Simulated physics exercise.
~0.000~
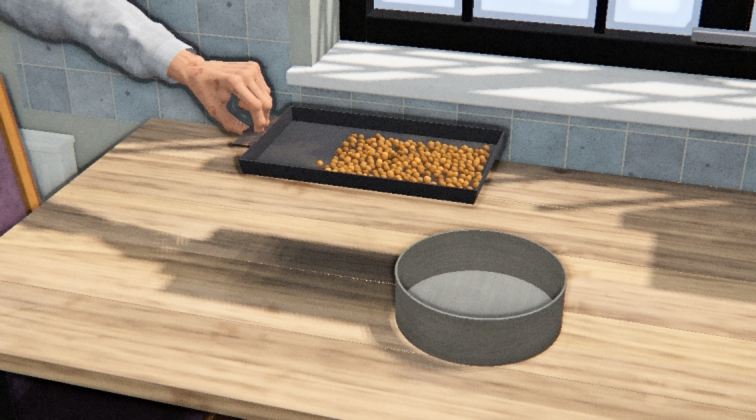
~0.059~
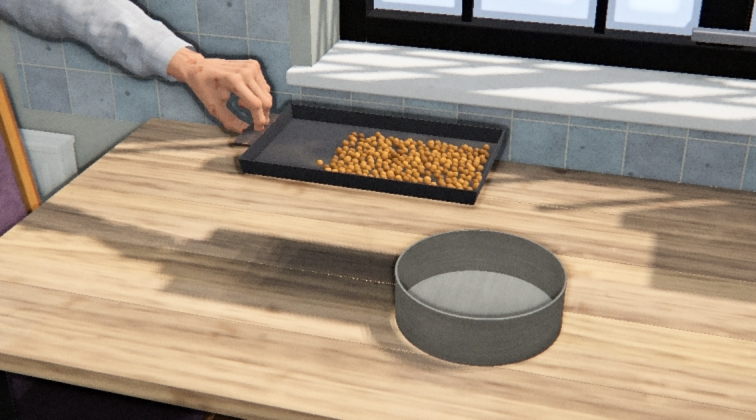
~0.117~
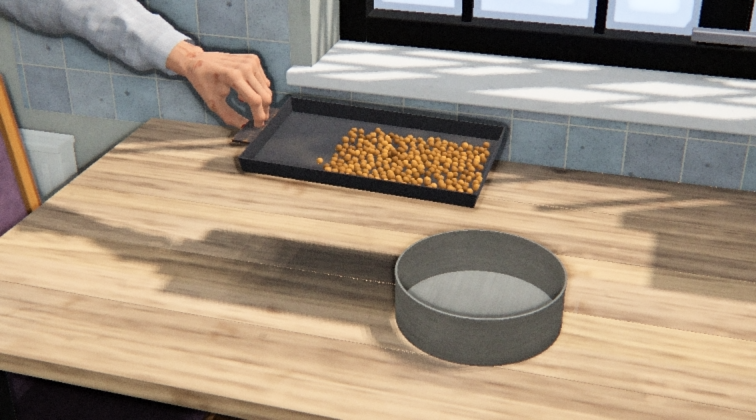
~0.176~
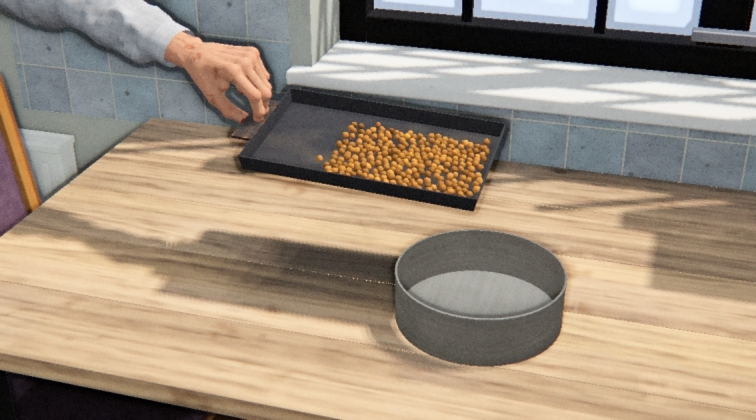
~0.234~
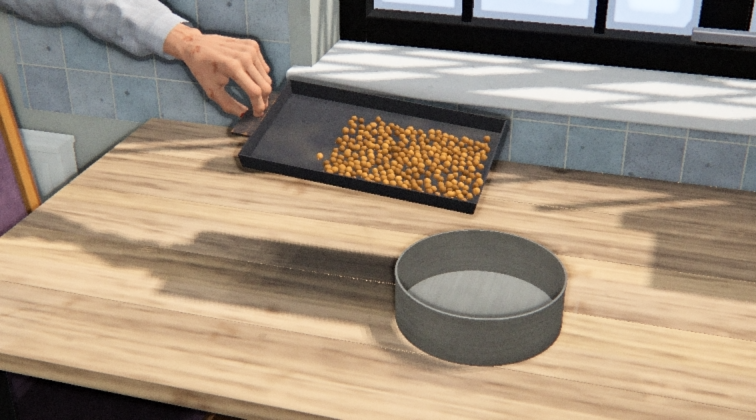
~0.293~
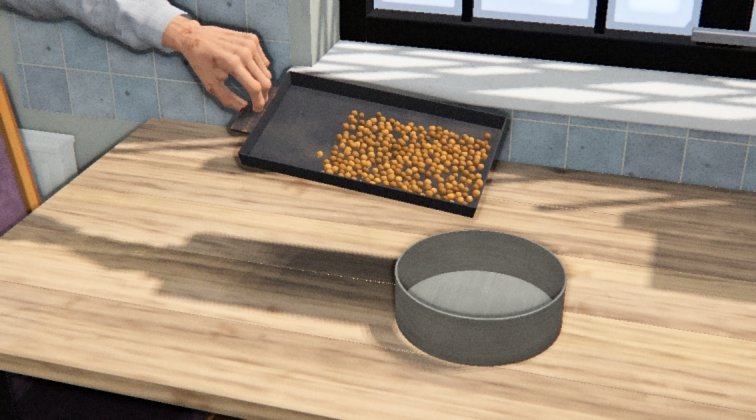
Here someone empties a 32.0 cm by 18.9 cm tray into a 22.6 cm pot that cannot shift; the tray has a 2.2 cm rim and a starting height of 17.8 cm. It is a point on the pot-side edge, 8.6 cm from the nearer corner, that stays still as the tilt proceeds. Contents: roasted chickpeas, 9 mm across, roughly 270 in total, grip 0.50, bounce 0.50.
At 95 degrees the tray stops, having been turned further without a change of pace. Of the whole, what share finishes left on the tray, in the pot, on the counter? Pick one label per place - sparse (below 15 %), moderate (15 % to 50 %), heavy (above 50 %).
Tray: Sparse; pot: Heavy; counter: Moderate.
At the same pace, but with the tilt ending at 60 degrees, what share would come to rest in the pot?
That would be around 0 percent.
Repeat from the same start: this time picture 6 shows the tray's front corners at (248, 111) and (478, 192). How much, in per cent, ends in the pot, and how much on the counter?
Pot 75 % / counter 25 %.
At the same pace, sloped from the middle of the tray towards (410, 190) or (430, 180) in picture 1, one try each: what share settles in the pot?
Approximately 90 percent, then 100 percent.
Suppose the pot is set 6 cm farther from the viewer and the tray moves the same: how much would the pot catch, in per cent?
About 55 %.
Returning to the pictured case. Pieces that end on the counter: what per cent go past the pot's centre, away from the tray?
Around 0 per cent, give or take.
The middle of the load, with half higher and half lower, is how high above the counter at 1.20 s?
The halfway mark is near 20 cm.
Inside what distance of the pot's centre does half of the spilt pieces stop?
Some 16 cm, give or take.
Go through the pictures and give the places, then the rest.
The first picture shows tray tilt 0 degrees, front corners at (242, 158) and (474, 189); middle of the pieces at (406, 165); pot at (481, 271).
The second picture shows tray tilt 1 degrees, front corners at (242, 158) and (474, 190); middle of the pieces at (406, 164).
The third picture shows tray tilt 4 degrees, front corners at (242, 156) and (474, 193), lowest corner right front; middle of the pieces at (406, 163).
The fourth picture shows tray tilt 8 degrees, front corners at (242, 155) and (474, 197), lowest corner right front; middle of the pieces at (406, 162).
The fifth picture shows tray tilt 12 degrees, front corners at (242, 153) and (474, 201), lowest corner right front; middle of the pieces at (406, 161).
The sixth picture shows tray tilt 16 degrees, front corners at (242, 152) and (474, 205), lowest corner right front; middle of the pieces at (406, 159); pot at (481, 271). Its pace works out near 70 degrees a second.
Then, at 0.84 s, tilt 53 degrees; the tray holds 100 %, the pot 0 %.
After 1.20 s, tilt 78 degrees; the tray holds 100 %, the pot 0 %.
After 1.66 s, tilt 95 degrees; the tray holds 35 %, the pot 30 %.
At rest (2.5 s), tray 5 %, pot 70 %, counter 30 %.
